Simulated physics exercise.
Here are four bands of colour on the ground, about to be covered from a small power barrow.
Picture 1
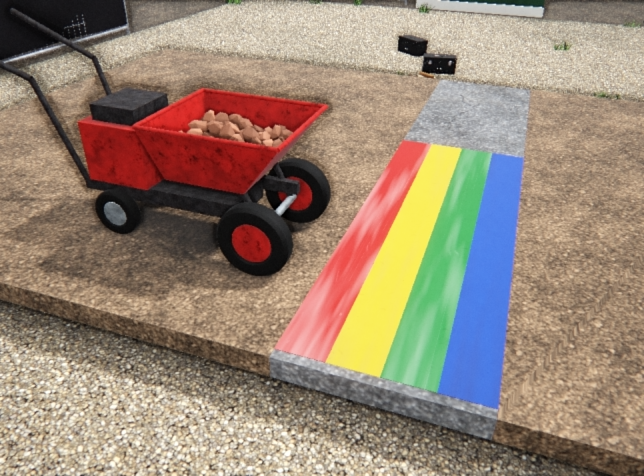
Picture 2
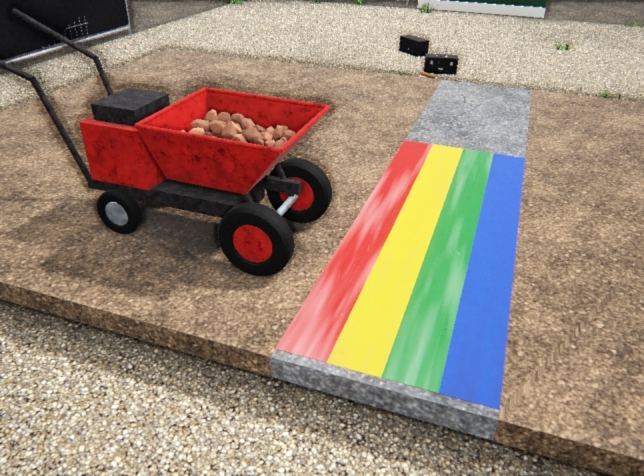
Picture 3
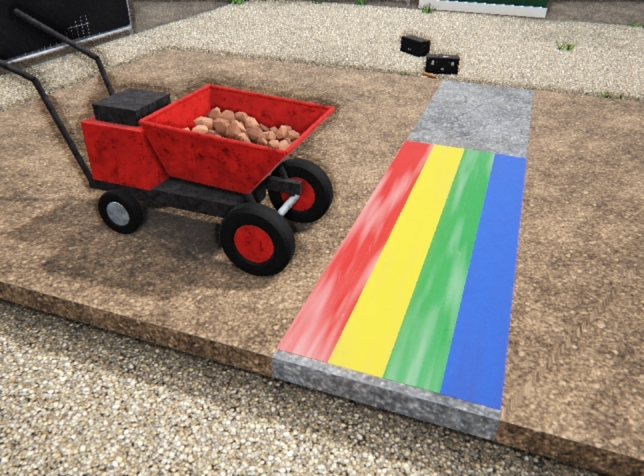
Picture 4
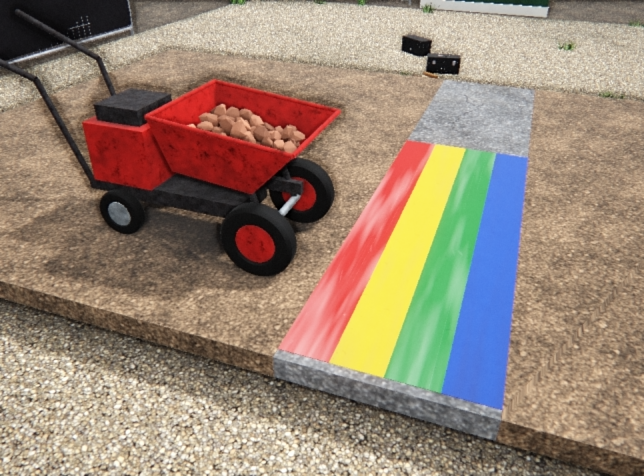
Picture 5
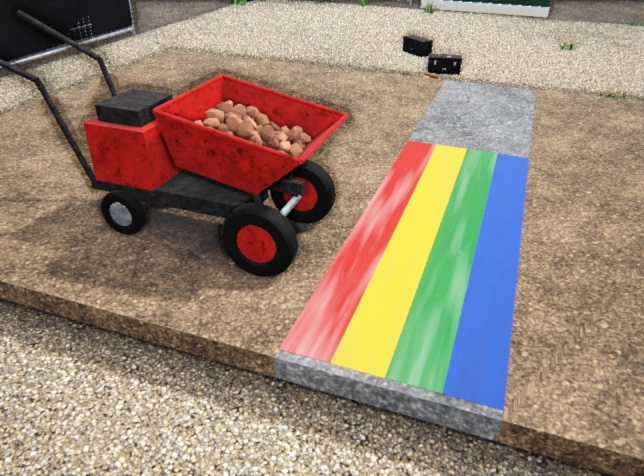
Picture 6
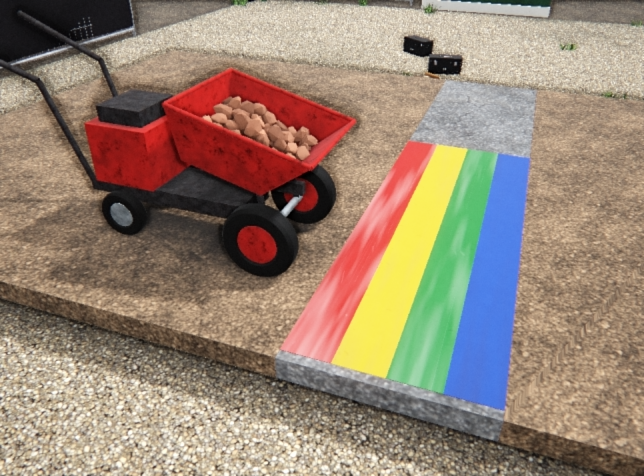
The video shows a red barrow loaded with brownish lumps of rubble beside red, yellow, green and blue strips on the ground; its skip starts level, then gradually tilts toward the strips on the right while the wheels stay still.
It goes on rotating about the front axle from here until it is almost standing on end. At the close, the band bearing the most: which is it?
It is the yellow band.
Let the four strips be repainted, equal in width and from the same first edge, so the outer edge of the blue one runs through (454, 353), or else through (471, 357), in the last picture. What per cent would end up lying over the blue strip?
First some 20, then 10 per cent.
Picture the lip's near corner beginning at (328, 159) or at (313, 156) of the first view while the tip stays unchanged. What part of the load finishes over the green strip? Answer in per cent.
Near 50 % and 40 %.
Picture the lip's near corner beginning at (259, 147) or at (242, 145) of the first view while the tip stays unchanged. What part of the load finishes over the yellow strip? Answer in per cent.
40 per cent, then 30 per cent.
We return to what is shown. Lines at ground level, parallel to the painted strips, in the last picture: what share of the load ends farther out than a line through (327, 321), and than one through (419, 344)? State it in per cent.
Around 100 percent for the first and 30 percent for the second.
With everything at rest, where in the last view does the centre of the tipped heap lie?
Resting centre, last frame: Roughly (418, 271).
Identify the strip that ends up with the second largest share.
The green one.
Soon after the last picture, skip tipped steeply; all in the skip.
A little later, skip tipped right over; nearly all in the skip; a stray few over the yellow strip.
Later still, skip tipped right over; about a quarter in the skip; about half over the yellow strip; about a quarter over the green strip; a small part over the blue strip.
By the end, skip tipped right over; a stray few in the skip; a stray few over the red strip; about half over the yellow strip; about a third over the green strip; a small part over the blue strip; a stray few off the paint.
